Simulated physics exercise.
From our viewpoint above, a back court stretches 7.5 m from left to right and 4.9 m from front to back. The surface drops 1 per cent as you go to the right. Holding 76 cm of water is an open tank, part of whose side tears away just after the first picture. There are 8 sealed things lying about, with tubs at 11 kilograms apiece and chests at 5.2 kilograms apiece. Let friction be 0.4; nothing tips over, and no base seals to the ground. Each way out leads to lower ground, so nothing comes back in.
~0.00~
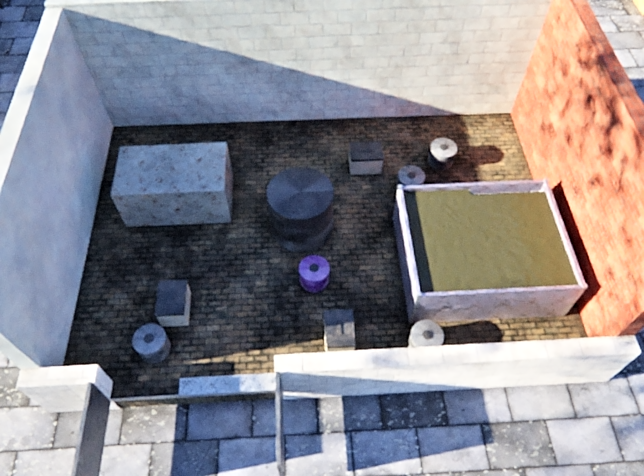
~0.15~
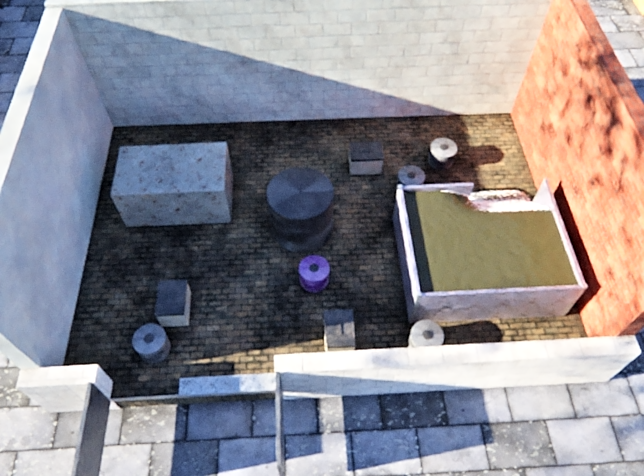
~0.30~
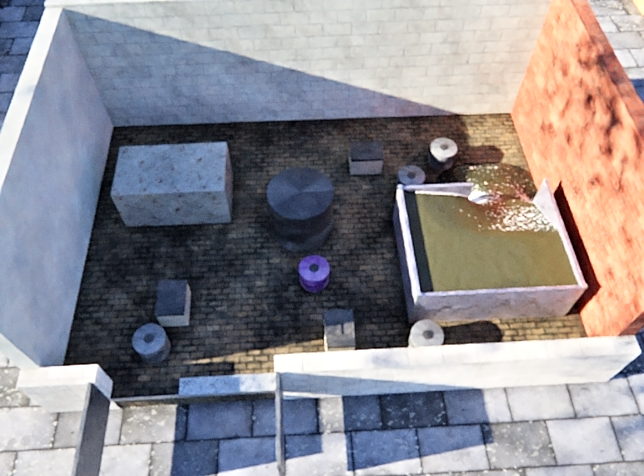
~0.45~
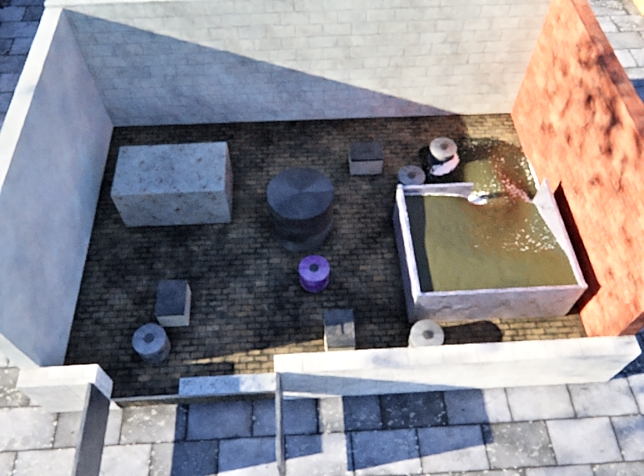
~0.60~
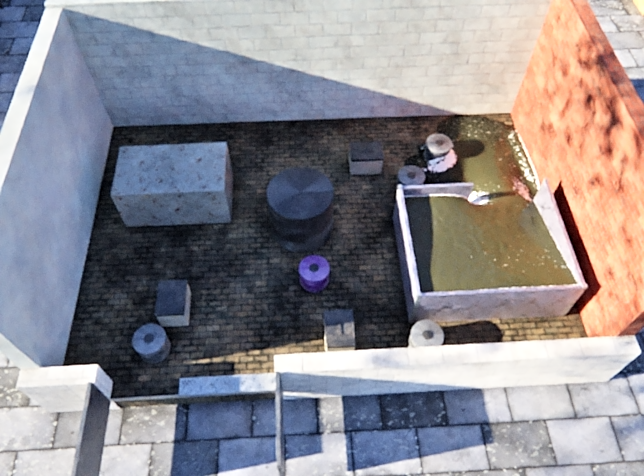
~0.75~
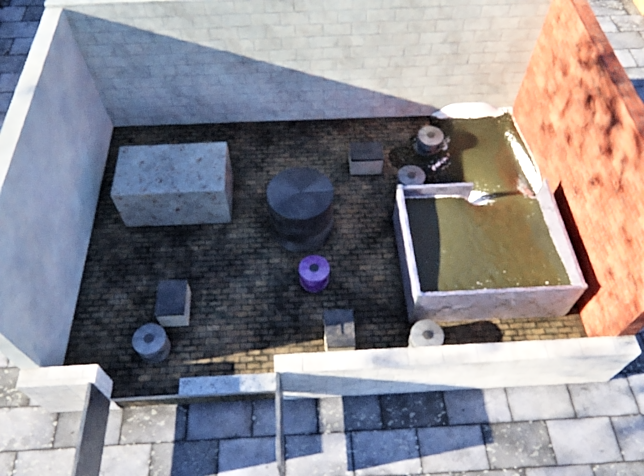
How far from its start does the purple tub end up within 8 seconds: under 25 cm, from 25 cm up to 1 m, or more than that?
Virtually static.
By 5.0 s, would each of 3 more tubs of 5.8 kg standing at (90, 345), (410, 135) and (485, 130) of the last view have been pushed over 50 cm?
In sequence: Stays within; goes beyond; goes beyond.
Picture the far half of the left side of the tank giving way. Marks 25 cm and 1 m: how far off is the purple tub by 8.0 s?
The answer: The purple tub is taken far off.
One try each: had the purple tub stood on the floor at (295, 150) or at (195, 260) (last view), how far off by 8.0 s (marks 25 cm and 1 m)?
Outcomes in order: It is taken a long way; it sits still.
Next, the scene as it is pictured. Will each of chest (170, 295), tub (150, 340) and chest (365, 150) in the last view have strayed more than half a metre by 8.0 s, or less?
Results in listed order: Exceeds / exceeds / exceeds.
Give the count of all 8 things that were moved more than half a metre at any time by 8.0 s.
The tally stands at 4.
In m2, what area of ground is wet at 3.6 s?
Roughly 23 m2.
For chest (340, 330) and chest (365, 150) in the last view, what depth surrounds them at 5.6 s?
Roughly 4 and 5 cm.
After 1.6 s the purple tub is near (314, 268), 0.0 m from its start, aground; 0 of 8 are out; 0 afloat.
After 3.6 s the purple tub is near (314, 268), 0.0 m from its start, aground; 0 of 8 are out; 1 afloat.
After 5.6 s the purple tub is near (314, 268), 0.0 m from its start, aground; 0 of 8 are out; 4 afloat.
After 8.0 s the purple tub is near (314, 268), 0.0 m from its start, aground; 0 of 8 are out; 5 afloat.
